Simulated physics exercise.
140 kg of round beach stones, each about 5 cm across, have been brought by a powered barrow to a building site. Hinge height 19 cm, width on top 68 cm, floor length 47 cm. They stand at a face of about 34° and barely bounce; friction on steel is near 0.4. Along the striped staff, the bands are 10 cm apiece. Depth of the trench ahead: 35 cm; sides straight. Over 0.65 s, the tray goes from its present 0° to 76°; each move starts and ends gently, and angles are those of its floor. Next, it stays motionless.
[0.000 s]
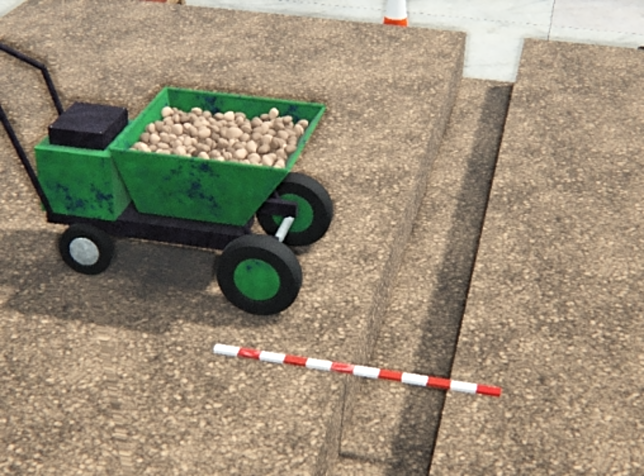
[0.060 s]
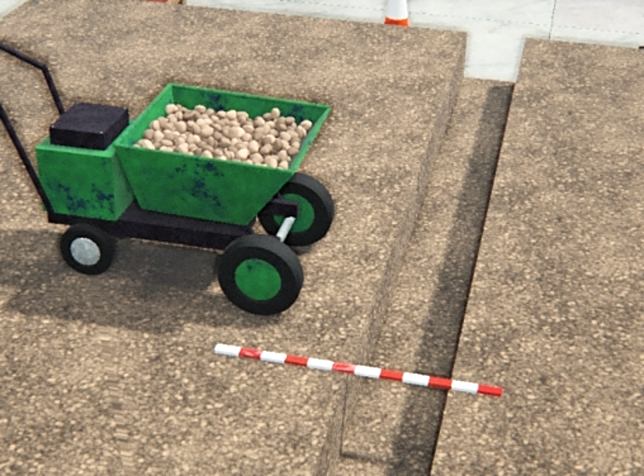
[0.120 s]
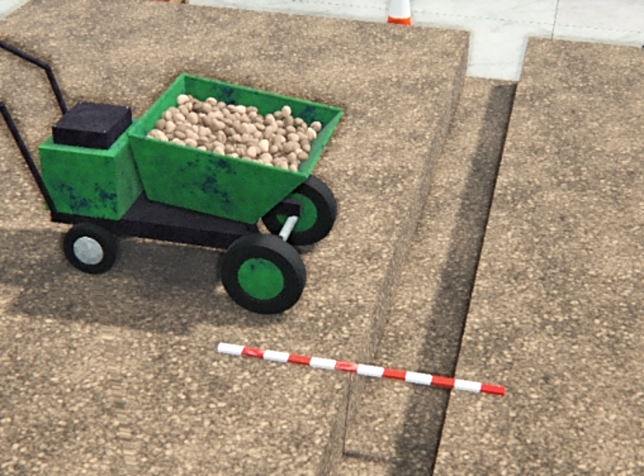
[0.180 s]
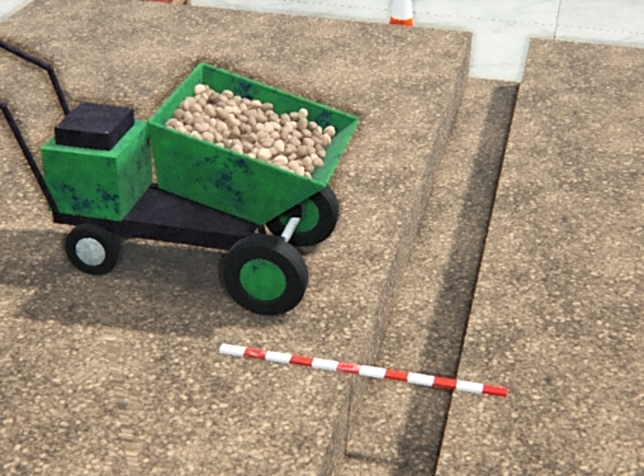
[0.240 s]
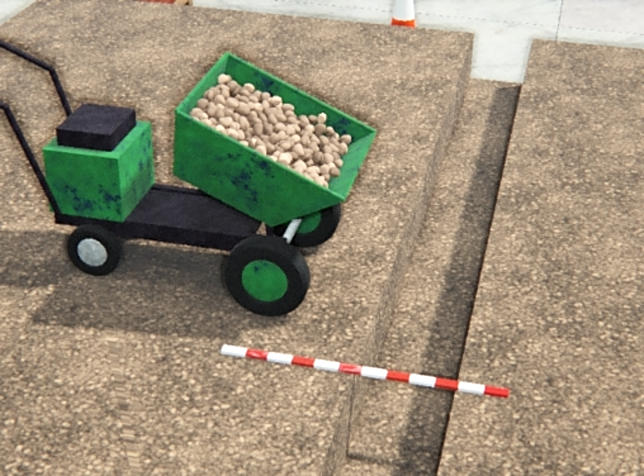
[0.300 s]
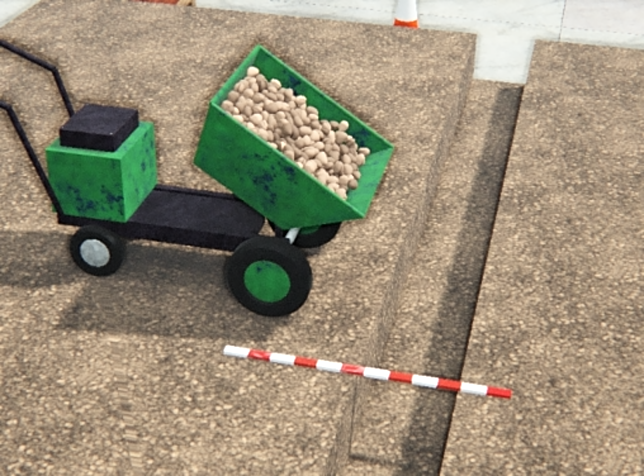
A green tray heaped with round, pale brown stones tilted steadily up toward the right on a small wheeled barrow, its back end rising well clear of the dark frame beside a narrow trench.
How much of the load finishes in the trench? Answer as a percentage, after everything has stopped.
Some 67 per cent of it.
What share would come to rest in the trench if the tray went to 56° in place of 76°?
It would be near 45 per cent.
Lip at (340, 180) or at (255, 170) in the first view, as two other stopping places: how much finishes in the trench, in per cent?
Near 20 and near 95 percent.
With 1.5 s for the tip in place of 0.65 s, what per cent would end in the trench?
Around 90 per cent would end in the trench.
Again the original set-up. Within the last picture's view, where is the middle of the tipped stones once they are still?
Roughly (456, 348), I'd say.
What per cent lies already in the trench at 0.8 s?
By then, around 40 percent.
After 0.5 s the floor is at 64°; 100 % in the tray; the foremost stones are at (394, 242).
After 0.8 s the floor is at 76°; 55 % in the tray, 39 % in the trench, 6 % past the trench; the foremost stones are at (497, 321).
After 1.1 s the floor is at 76°; 9 % in the tray, 58 % in the trench, 34 % past the trench; the foremost stones are past the picture's edge.
After 3.0 s the floor is at 76°; 0 % in the tray, 67 % in the trench, 33 % past the trench; the foremost stones are past the picture's edge.
